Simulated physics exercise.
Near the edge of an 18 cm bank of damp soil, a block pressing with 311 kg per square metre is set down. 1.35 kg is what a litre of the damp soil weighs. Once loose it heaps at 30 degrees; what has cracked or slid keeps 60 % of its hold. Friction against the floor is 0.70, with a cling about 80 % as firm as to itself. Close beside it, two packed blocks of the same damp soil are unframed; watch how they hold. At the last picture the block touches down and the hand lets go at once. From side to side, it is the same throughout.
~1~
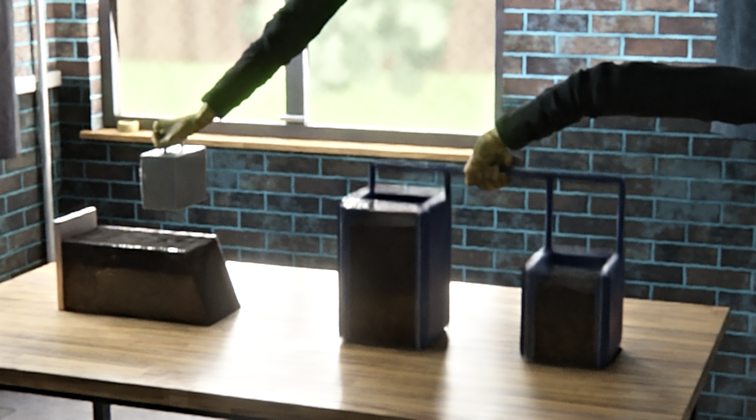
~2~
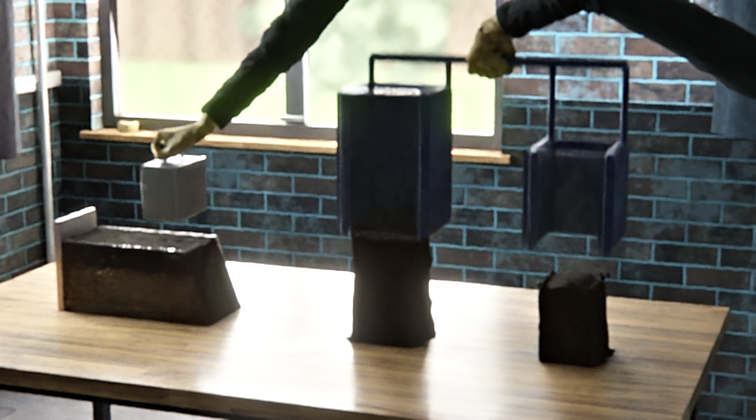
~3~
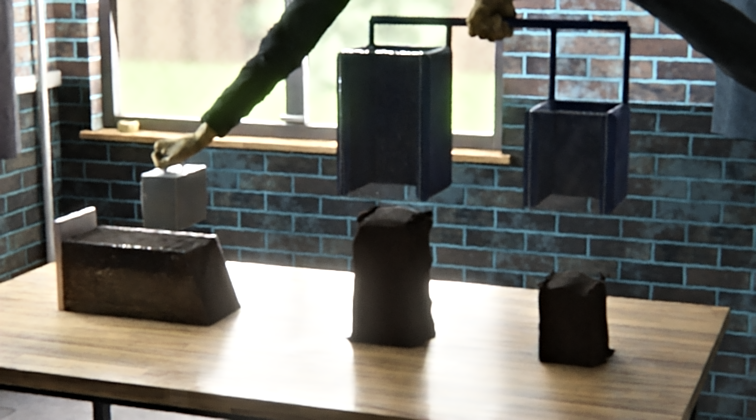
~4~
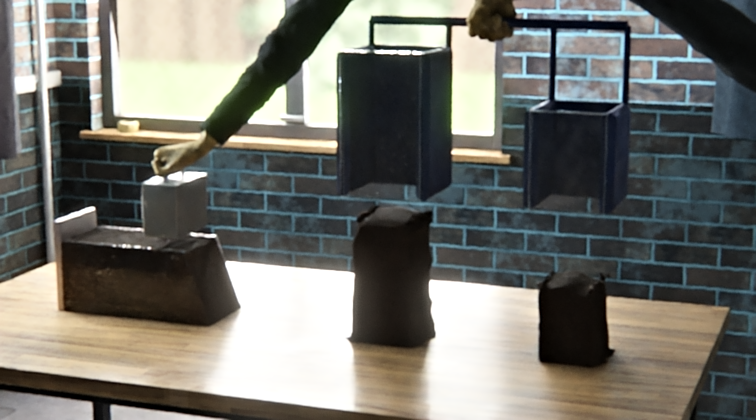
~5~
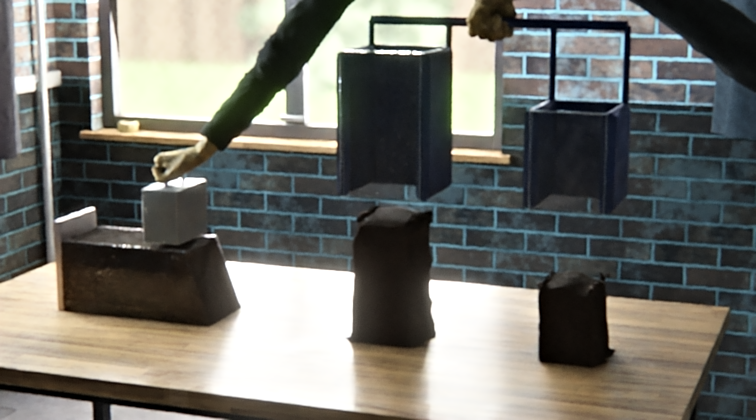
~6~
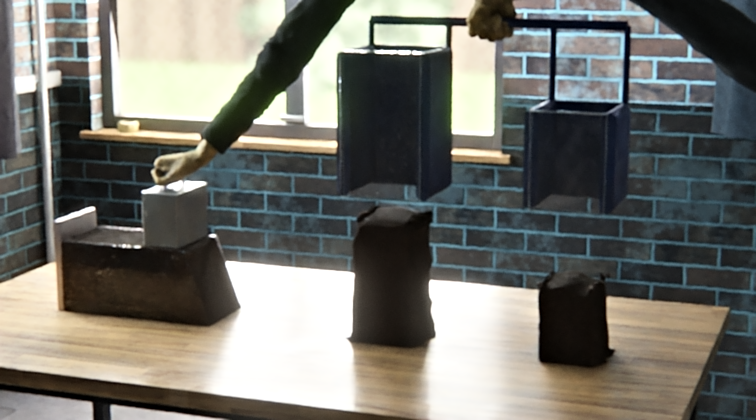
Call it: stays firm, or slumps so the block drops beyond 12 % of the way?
Stays firm.
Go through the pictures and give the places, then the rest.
The first picture shows top of the damp soil at (103, 245); blocks stand 28 cm, 17 cm (left to right).
The second picture shows top of the damp soil at (103, 245); blocks stand 28 cm, 17 cm (left to right).
The third picture shows top of the damp soil at (103, 245); blocks stand 28 cm, 17 cm (left to right).
The fourth picture shows top of the damp soil at (103, 245); blocks stand 28 cm, 17 cm (left to right).
The fifth picture shows top of the damp soil at (103, 245); blocks stand 28 cm, 17 cm (left to right).
The sixth picture shows top of the damp soil at (103, 245); blocks stand 28 cm, 17 cm (left to right).
Then, 0.15 s after the last picture, the block is down by 4 % of the bank's height and stands upright.
Then, 0.32 s after the last picture, the block is down by 4 % of the bank's height and stands upright.
Then, 0.49 s after the last picture, the block is down by 4 % of the bank's height and stands upright.
Then, 0.67 s after the last picture, the block is down by 4 % of the bank's height and stands upright.
Then, 0.81 s after the last picture, at the end, the block is down by 4 % of the bank's height and stands upright.
